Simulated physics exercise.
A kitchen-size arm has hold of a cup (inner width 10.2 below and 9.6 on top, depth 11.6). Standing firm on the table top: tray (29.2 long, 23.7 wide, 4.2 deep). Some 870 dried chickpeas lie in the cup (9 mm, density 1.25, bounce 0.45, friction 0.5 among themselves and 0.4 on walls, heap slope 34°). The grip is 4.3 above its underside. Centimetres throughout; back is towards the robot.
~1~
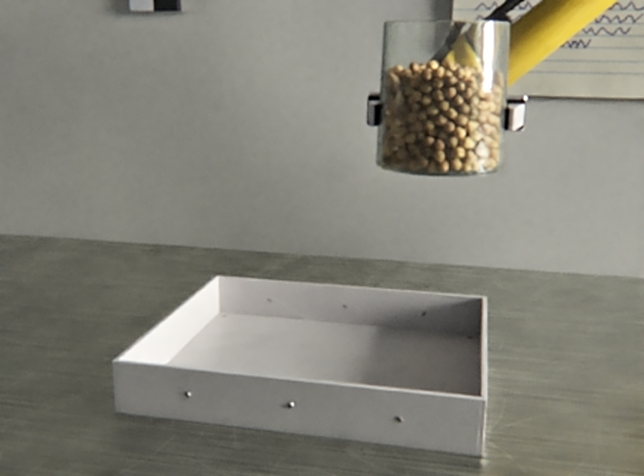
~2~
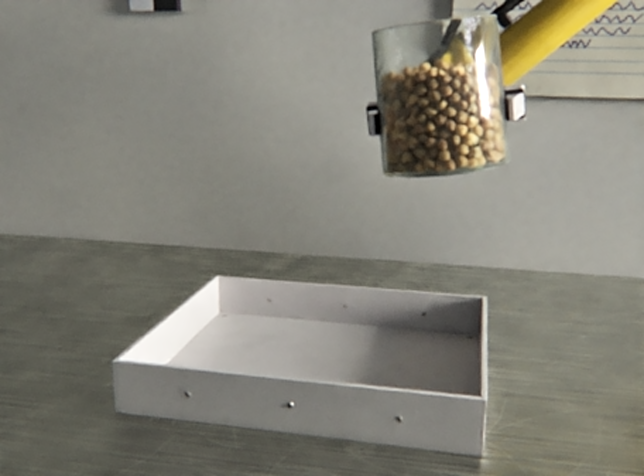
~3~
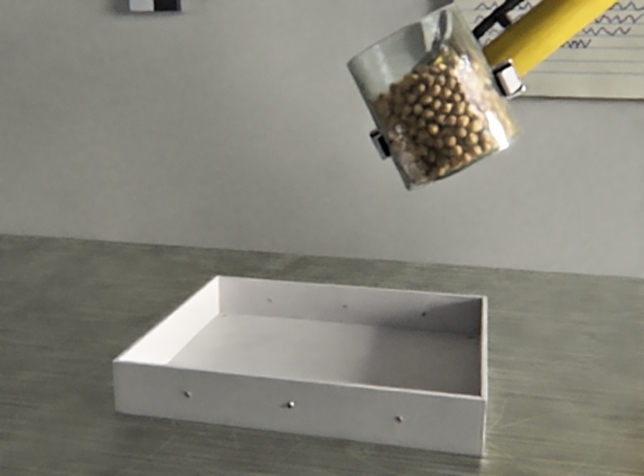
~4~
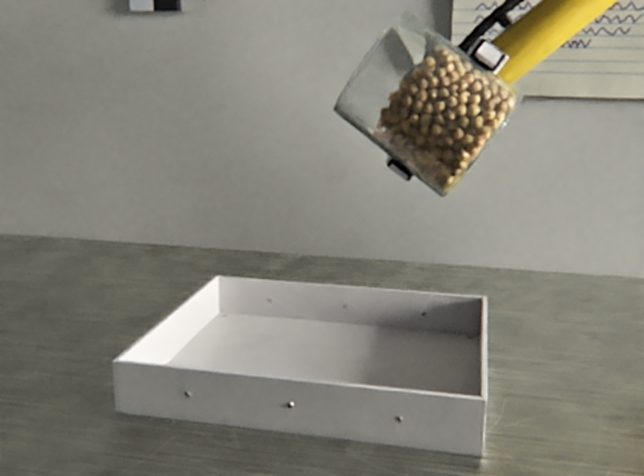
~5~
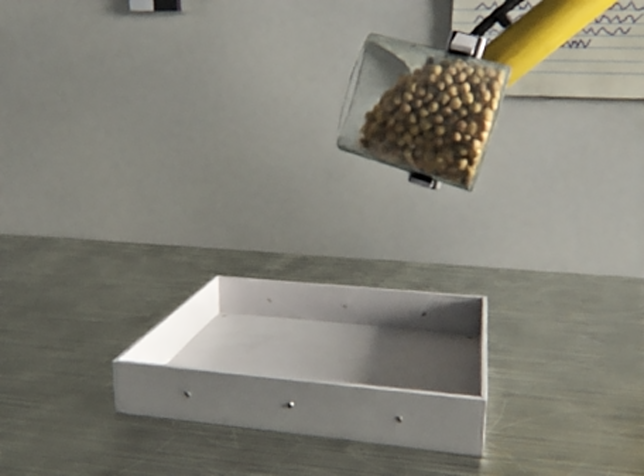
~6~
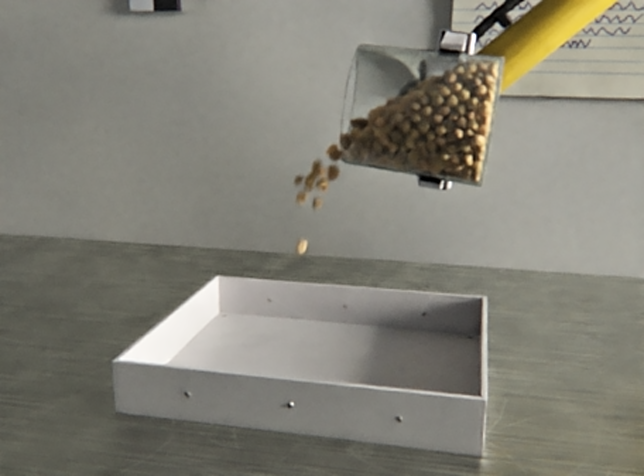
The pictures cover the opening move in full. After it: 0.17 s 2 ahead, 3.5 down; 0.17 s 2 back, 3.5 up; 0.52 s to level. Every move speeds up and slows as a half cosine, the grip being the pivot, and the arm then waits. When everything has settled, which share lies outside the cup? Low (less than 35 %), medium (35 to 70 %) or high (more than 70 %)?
Answer: Low; less than 35 % of the dried chickpeas finish outside the cup.
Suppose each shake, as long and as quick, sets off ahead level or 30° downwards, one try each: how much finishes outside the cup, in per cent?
Some 20 and 15 per cent.
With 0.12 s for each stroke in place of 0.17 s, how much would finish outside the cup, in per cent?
Then about 10 per cent.
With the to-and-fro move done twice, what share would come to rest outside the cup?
Then about 10 per cent.
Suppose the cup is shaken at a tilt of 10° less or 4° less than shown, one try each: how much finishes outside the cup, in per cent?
Some 0 and 5 per cent.
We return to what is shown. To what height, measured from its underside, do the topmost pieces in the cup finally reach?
Roughly 9.0 cm.
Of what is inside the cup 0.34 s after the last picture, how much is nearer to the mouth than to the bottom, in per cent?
About 30 per cent.
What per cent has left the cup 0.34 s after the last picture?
About 5 per cent by then.
Then, 0.34 s later, tilted 84° forward, highest piece 28 above the table; 815 in the cup, 42 in the tray, 16 in flight or on a rim.
Then, 0.69 s later, tilted 21° forward, highest piece 30 above the table; 803 in the cup, 66 in the tray, 4 in flight or on a rim.
Then, 1.06 s later, level, highest piece 29 above the table; 803 in the cup, 70 in the tray.
Then, 2.11 s later, level, highest piece 29 above the table; 803 in the cup, 70 in the tray.
At rest, 803 in the cup, 70 in the tray. That is 8 % outside the cup.
